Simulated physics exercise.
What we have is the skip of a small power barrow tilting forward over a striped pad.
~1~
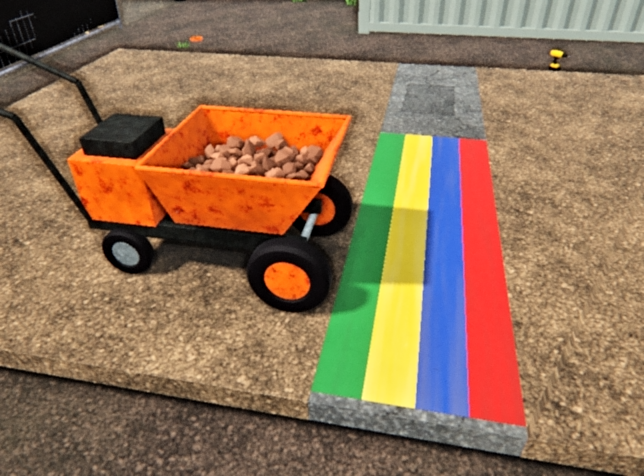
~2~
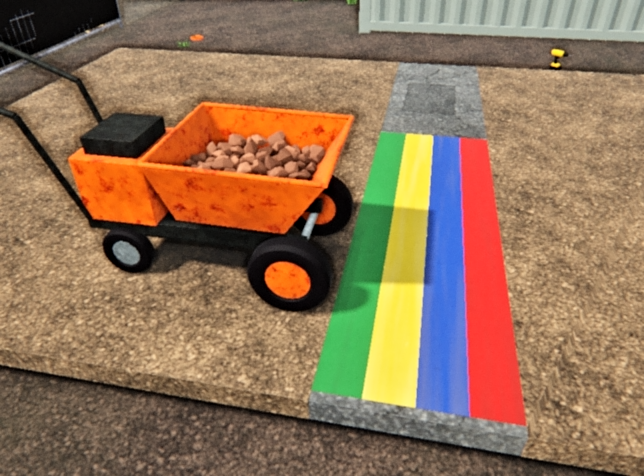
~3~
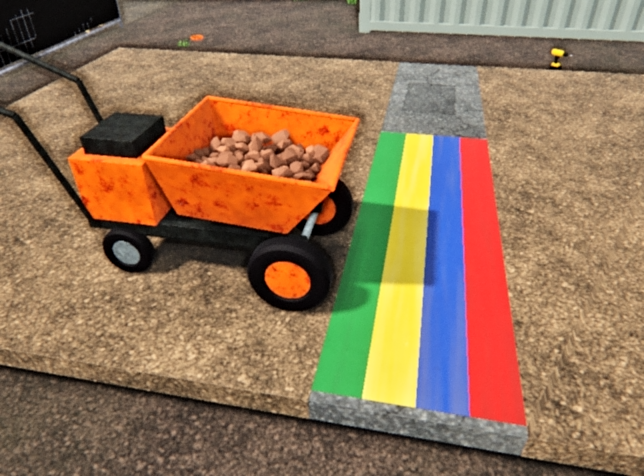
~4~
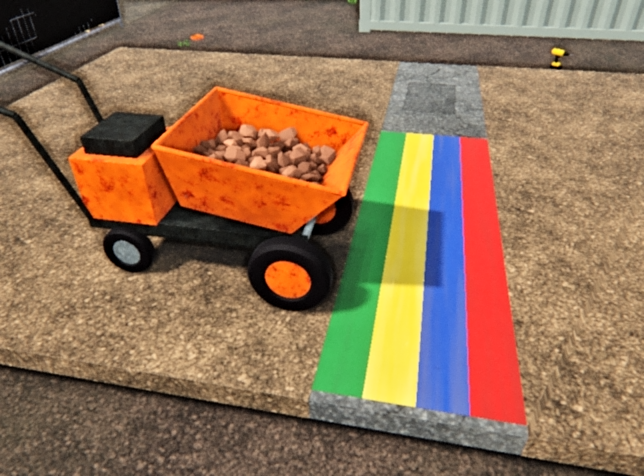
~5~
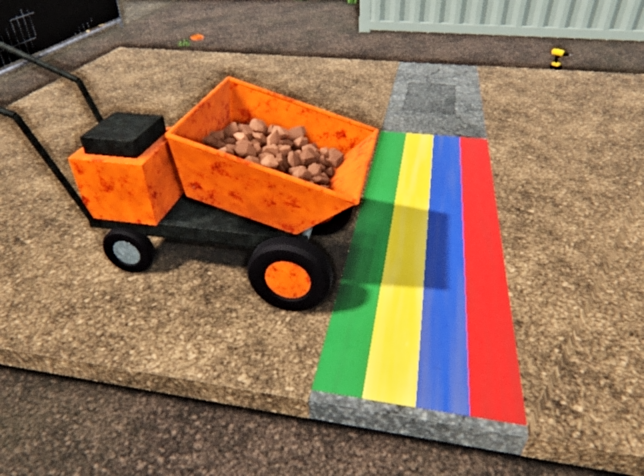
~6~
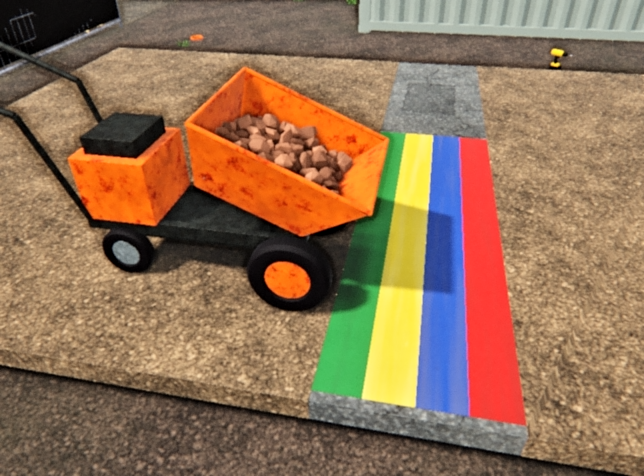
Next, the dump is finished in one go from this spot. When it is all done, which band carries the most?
The blue band carries the most.
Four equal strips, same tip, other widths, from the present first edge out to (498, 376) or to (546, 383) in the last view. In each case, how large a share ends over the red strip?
20 per cent, then 10 per cent, roughly.
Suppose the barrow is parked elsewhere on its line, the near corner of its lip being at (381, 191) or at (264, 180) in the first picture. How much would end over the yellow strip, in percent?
In order, close to 0 and 40 in a hundred.
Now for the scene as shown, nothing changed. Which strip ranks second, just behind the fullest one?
The runner-up is the red strip.
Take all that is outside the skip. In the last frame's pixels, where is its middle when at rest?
Somewhere around (456, 282) in the final view.
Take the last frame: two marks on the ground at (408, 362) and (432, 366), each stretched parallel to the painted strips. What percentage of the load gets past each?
Close to 70 per cent, then close to 60 per cent.
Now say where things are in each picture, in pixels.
The first picture shows lip of the skip at (321, 185), level; top of the load at (248, 172), lumps of rubble; green strip at (346, 348); yellow strip at (394, 355); blue strip at (443, 362); red strip at (493, 370).
The second picture shows lip of the skip at (324, 186), tipped barely; top of the load at (249, 159).
The third picture shows lip of the skip at (332, 189), tipped barely; top of the load at (241, 161).
The fourth picture shows lip of the skip at (343, 194), tipped a little; top of the load at (234, 150).
The fifth picture shows lip of the skip at (356, 202), tipped clearly; top of the load at (245, 145).
The sixth picture shows lip of the skip at (370, 213), tipped clearly; top of the load at (254, 133); green strip at (347, 347); yellow strip at (394, 354); blue strip at (443, 361); red strip at (493, 369).
Soon after the last picture, skip tipped steeply; all in the skip.
A little later, skip tipped right over; most in the skip; a small part over the yellow strip; about a quarter over the blue strip; a stray few over the red strip.
Later still, skip tipped right over; about a quarter in the skip; a small part over the yellow strip; about a third over the blue strip; about a quarter over the red strip; a small part off the paint.
At rest, skip tipped right over; about a quarter in the skip; none over the green strip; a small part over the yellow strip; about a third over the blue strip; about a quarter over the red strip; a small part off the paint.
